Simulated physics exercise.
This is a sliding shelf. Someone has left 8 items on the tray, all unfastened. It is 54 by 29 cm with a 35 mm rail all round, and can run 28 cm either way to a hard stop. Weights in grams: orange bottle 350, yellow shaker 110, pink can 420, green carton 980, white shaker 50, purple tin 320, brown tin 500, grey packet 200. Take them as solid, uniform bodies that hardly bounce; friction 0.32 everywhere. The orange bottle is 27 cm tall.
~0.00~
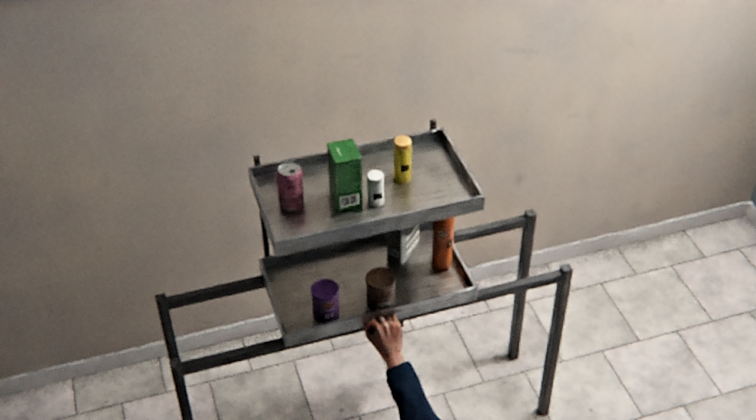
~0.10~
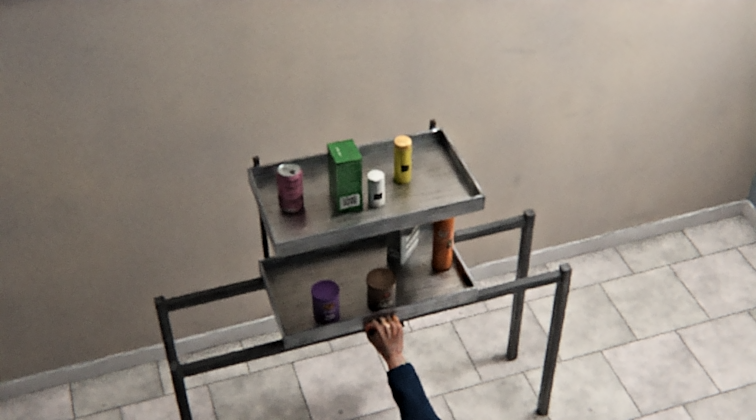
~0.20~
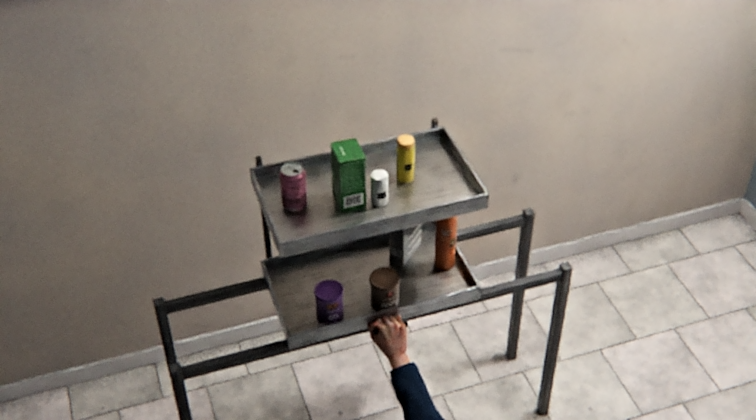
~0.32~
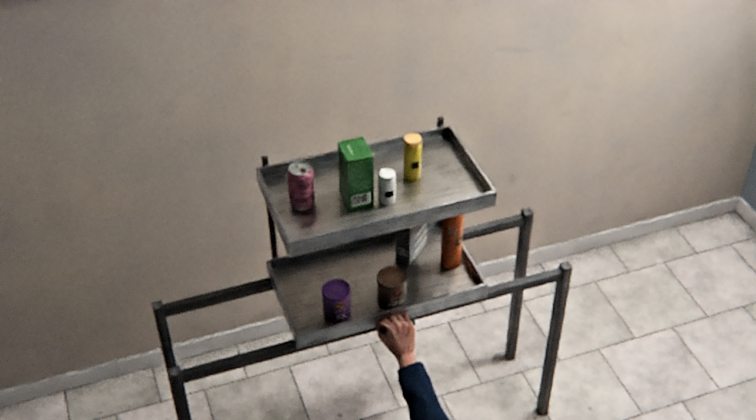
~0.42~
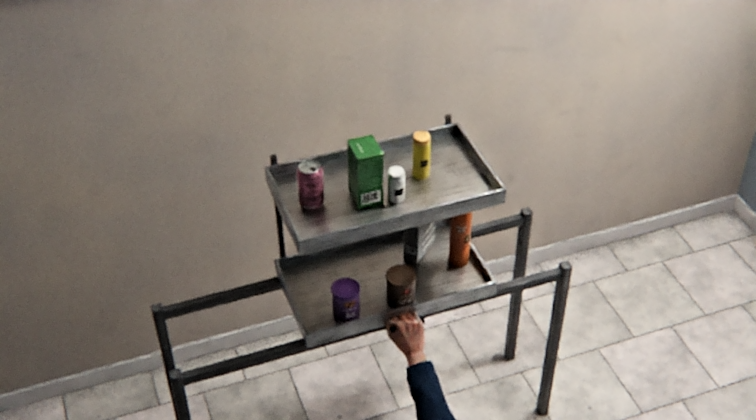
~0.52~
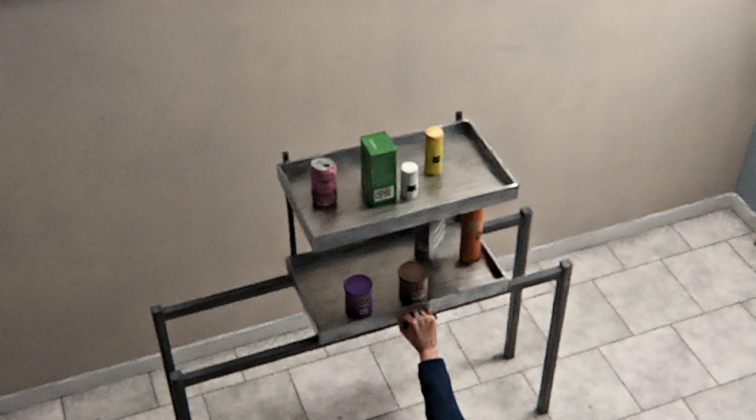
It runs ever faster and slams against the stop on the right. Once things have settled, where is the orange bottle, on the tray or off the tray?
The orange bottle comes off the tray.
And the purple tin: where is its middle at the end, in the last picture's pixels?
At about (443, 275).
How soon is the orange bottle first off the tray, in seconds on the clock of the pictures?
Near 1.1 s.
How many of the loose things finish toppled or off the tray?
1 of them.
By 1.02 s, tray moved 28 cm right; orange bottle tilted 17° near (546, 202); green carton 5 cm from its spot; yellow shaker 5 cm from its spot.
By 1.42 s, tray moved 28 cm right; orange bottle now off the tray; green carton 6 cm from its spot; grey packet 6 cm from its spot.
When it is over (1.8 s), off the tray, orange bottle; not toppled but over 5 cm from the start, yellow shaker, pink can, green carton, white shaker, purple tin, brown tin and grey packet.
